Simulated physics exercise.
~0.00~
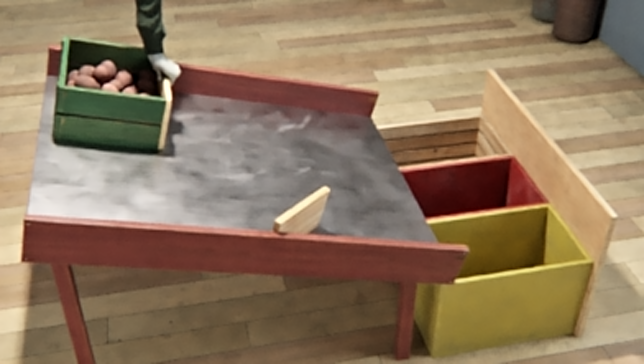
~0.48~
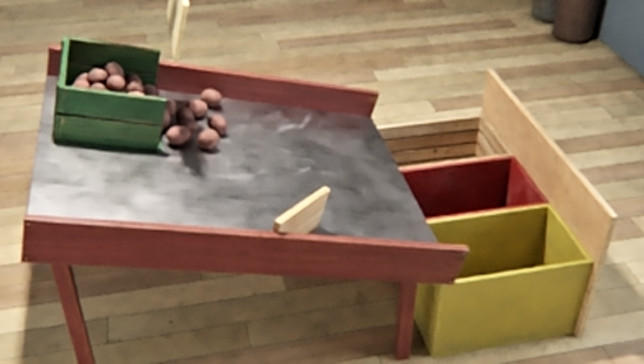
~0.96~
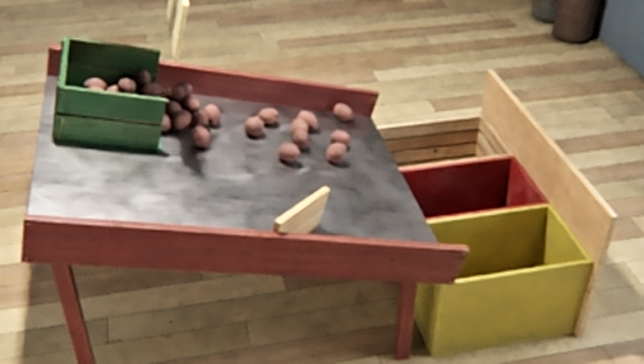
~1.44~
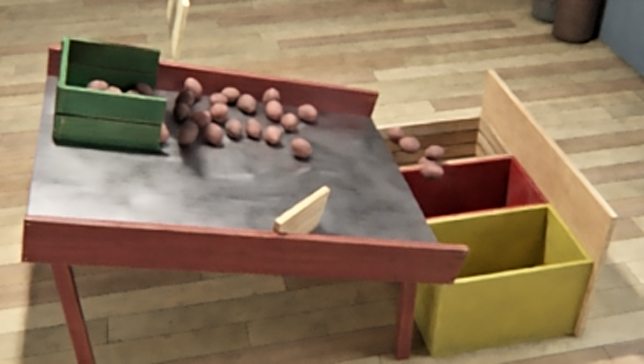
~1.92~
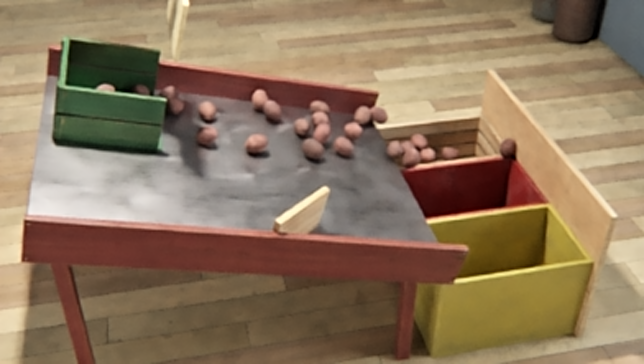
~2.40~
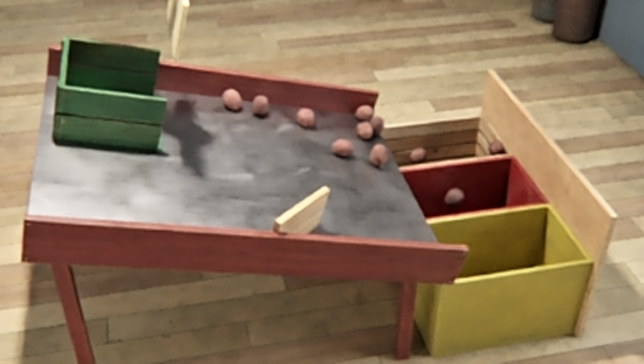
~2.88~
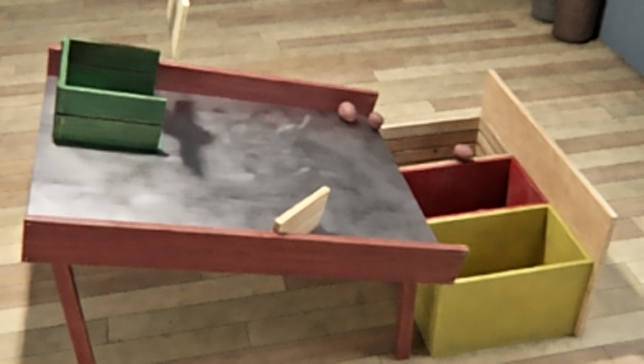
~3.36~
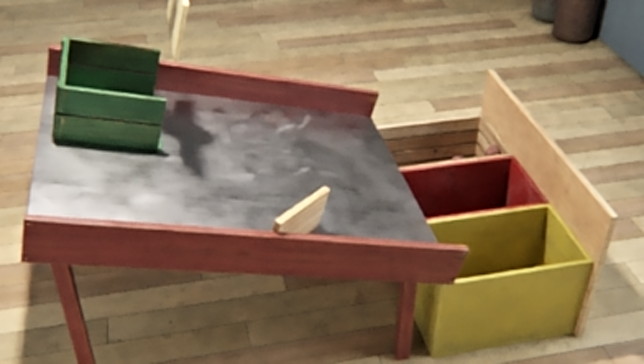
At the start, a green pen full of reddish potatoes sits at the top left of a dark, sloping table, with a gloved hand at its gate. The gate lifts clear and the potatoes begin spilling out to the right. They spread and roll across the upper part of the surface, passing above the small angled board. Reaching the right edge, they drop off, many into the wooden tote at the back and a few into the red bin. The last stragglers roll off, leaving the table bare and the yellow bin in front empty.
